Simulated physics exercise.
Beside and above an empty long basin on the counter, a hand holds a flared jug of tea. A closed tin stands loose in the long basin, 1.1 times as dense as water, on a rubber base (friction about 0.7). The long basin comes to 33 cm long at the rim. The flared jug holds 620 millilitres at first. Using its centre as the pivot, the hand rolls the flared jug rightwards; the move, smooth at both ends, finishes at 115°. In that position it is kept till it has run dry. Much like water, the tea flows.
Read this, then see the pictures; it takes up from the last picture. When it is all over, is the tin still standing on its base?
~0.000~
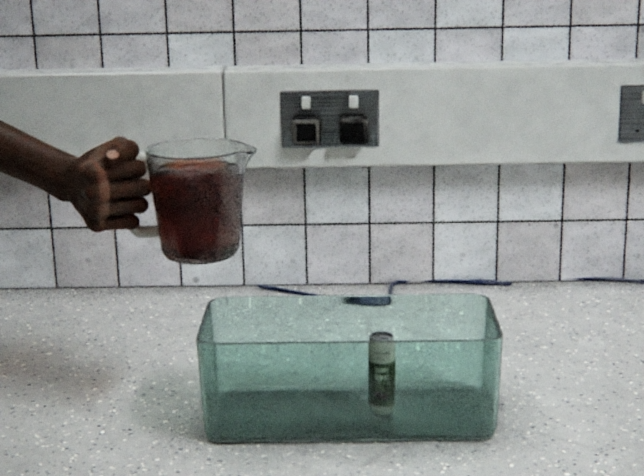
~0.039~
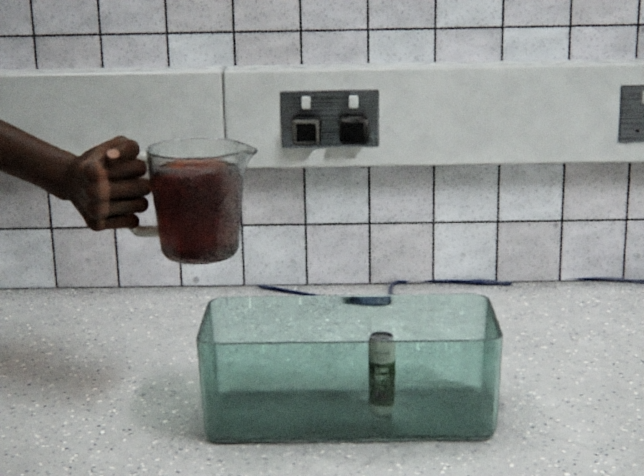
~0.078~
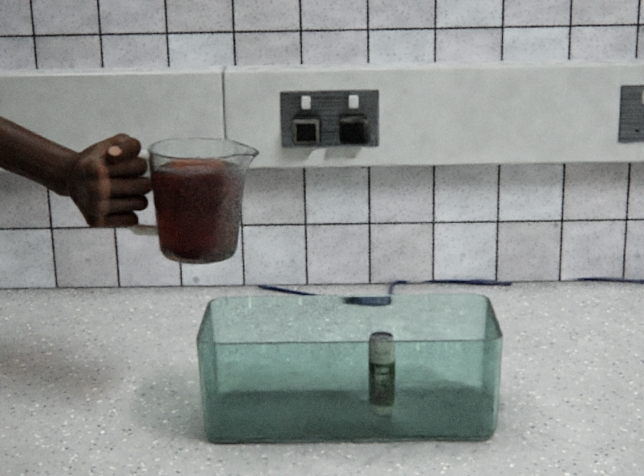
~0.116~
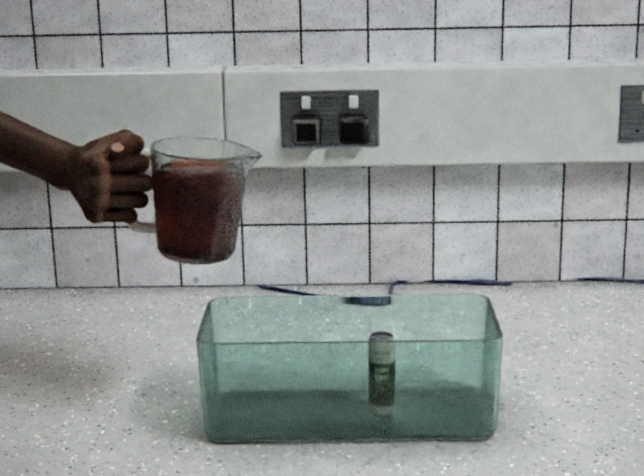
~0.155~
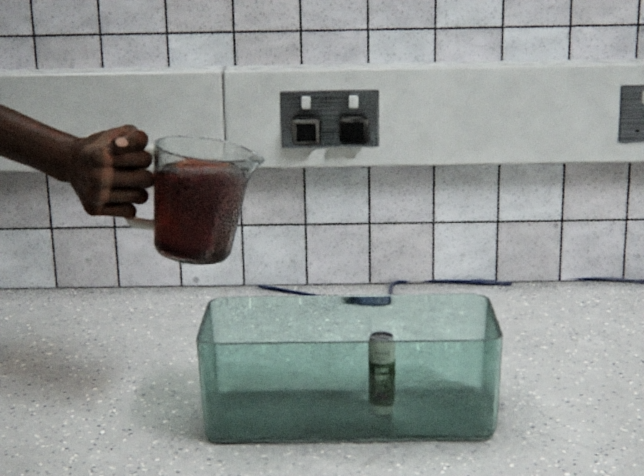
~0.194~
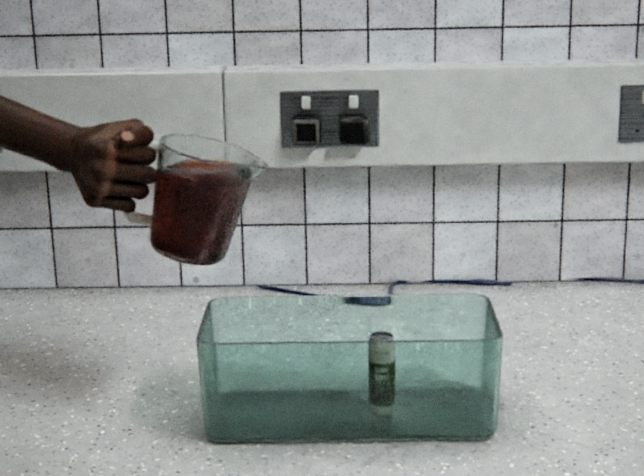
It stays vertical.
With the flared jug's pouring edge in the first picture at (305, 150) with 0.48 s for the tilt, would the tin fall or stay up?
Result: Tin tipped over.
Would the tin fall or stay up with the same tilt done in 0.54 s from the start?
After the tilt, the tin is still standing.
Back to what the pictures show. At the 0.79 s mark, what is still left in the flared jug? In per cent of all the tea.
12 in a hundred, give or take.
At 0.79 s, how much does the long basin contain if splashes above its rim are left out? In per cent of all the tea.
Some 74 per cent.
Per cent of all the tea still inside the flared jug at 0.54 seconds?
Roughly 70 %.
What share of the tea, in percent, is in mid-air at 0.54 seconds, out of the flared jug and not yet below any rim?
I'd put it at about 24 percent.
After 0.54 s the tilt is 82° and 71 per cent is still to pour; the tin stands where it began.
After 0.79 s the tilt is 114° and 11 per cent is still to pour; the tin stands where it began.
After 1.05 s the tilt is 115° and 0 per cent is still to pour; the tin stands where it began.
After 1.34 s the tilt is 115° and 0 per cent is still to pour; the tin stands where it began.
In the end the tin stands where it began.
